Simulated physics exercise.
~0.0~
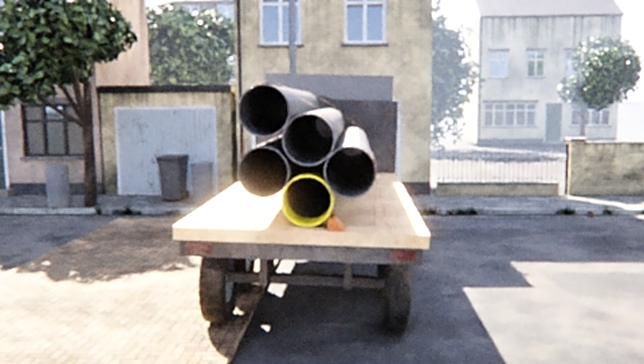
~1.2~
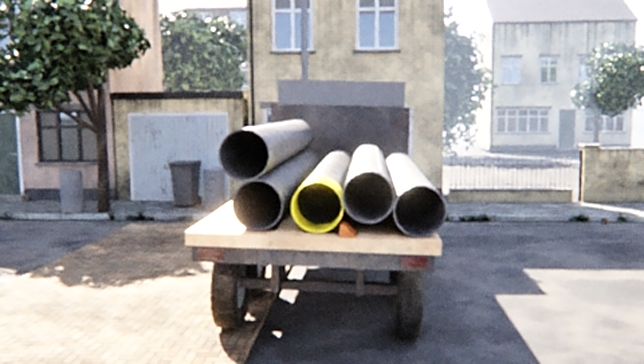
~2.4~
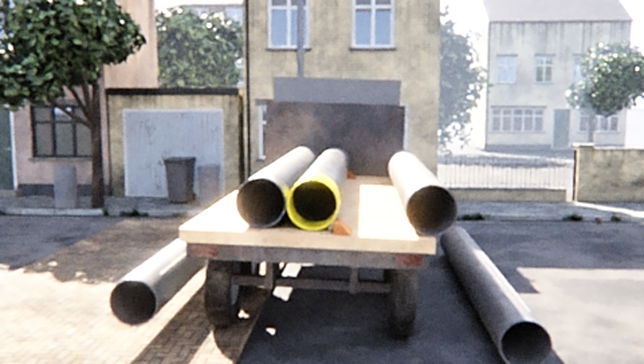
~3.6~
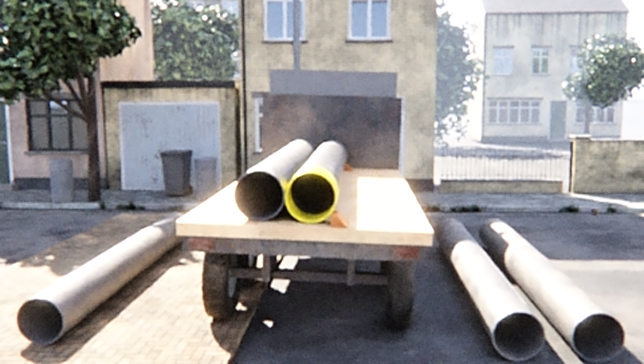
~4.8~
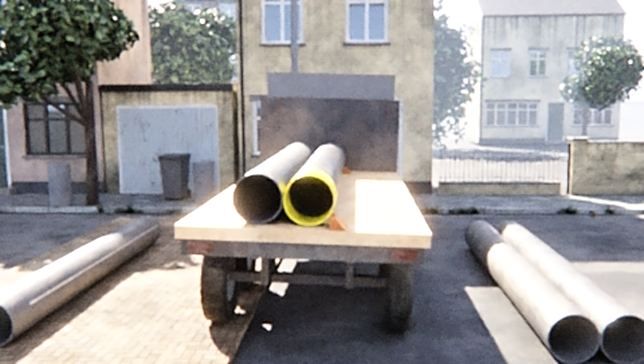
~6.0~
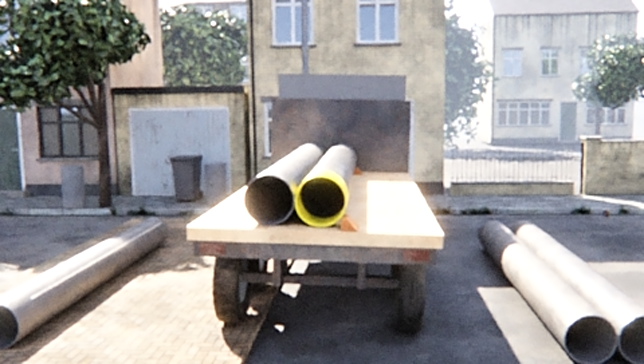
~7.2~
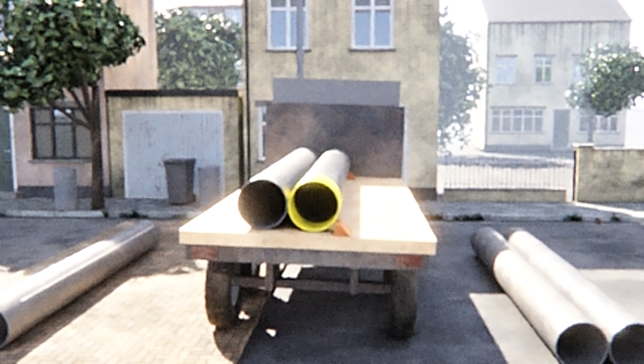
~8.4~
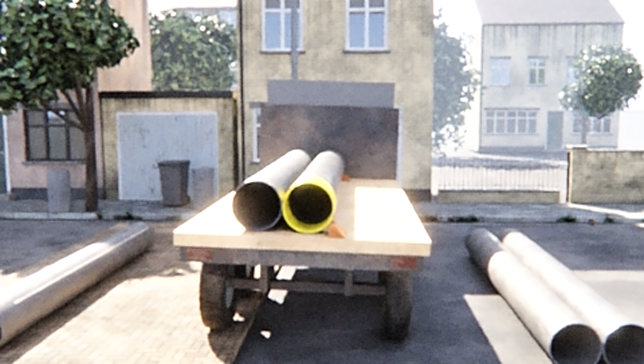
In this clip, five pipes stacked on a flatbed seen from behind slump and spread across the deck, and one drops off the left side and two off the right, rolling a little on the ground, while the yellow-marked pipe stays aboard beside a grey one.
